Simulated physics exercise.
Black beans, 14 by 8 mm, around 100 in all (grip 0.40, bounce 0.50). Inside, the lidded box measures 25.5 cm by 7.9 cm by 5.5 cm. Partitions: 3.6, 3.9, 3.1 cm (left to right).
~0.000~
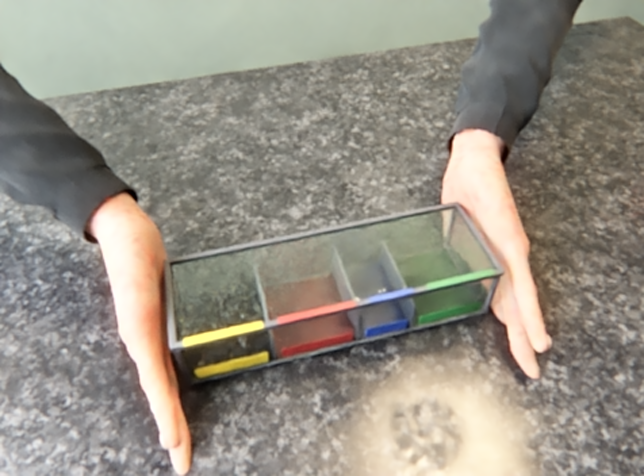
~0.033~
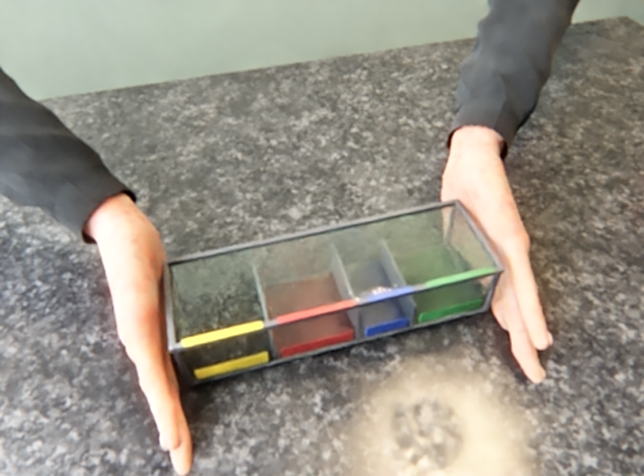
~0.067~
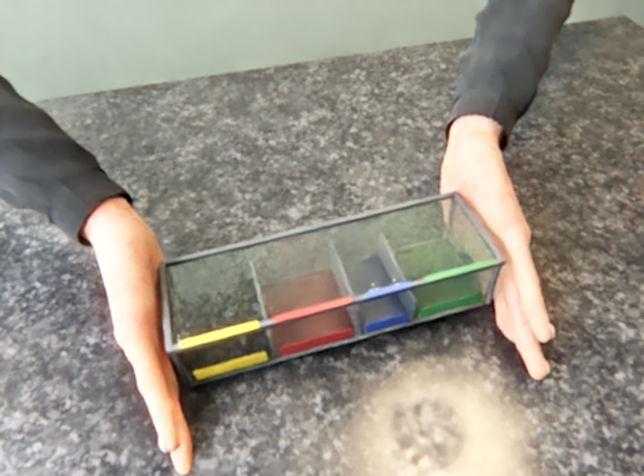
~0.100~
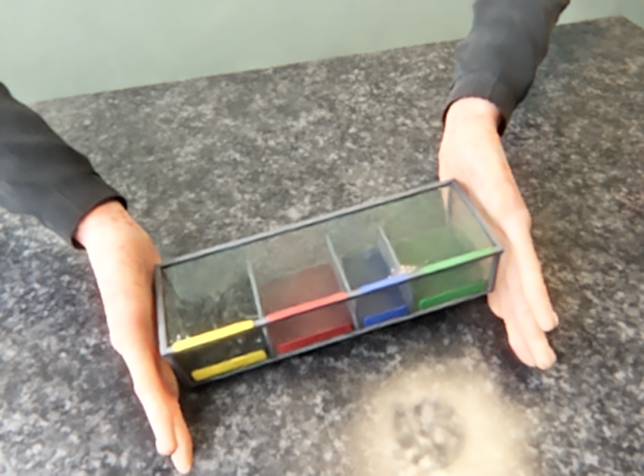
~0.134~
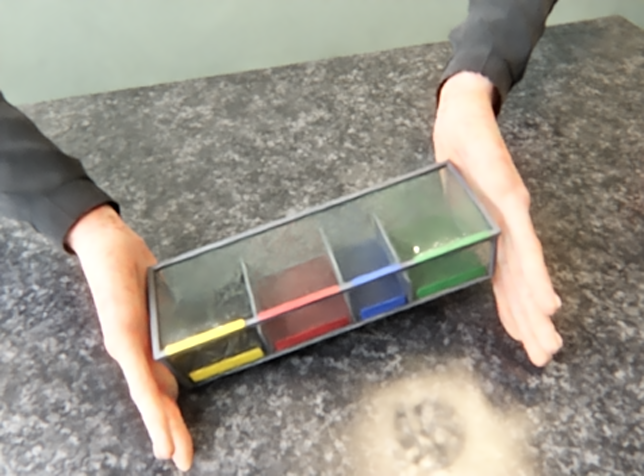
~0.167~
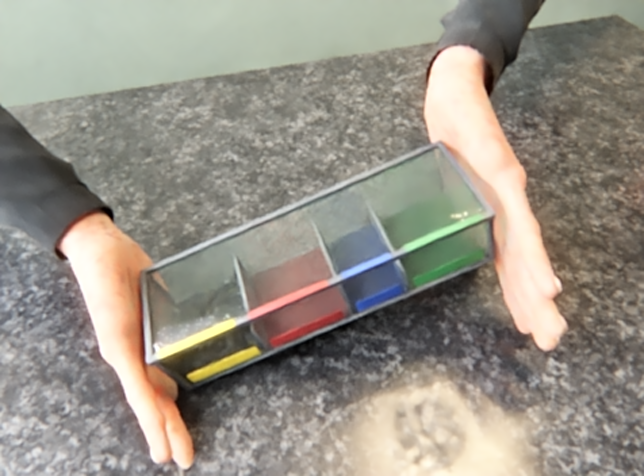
Two hands gradually tilting a clear lidded box with yellow, red, blue and green sections, its right end rising above a speckled dark surface.
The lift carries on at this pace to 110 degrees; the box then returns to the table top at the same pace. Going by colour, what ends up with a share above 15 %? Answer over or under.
Red: Under, blue: Under, green: Under, yellow: Over.
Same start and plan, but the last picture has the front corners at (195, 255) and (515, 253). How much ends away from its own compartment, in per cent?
Then about 60 per cent.
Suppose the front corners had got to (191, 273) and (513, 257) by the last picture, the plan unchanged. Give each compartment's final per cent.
Red 25, blue 0, green 50, yellow 25.
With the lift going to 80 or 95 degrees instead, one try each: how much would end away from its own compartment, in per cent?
Some 0 and 0 per cent.
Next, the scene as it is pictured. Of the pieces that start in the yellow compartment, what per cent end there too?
Some 100 per cent.
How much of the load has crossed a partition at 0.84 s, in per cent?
Roughly 0 per cent.
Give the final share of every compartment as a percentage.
Red 0; blue 0; green 0; yellow 100.
Then, at 0.84 s, tilt 110 degrees; yellow 100 %.
After 1.28 s, tilt 49 degrees; yellow 100 %.
After 1.81 s, tilt 0 degrees; yellow 100 %.
By 2.3 s all is still; red 0 %, blue 0 %, green 0 %, yellow 100 %.
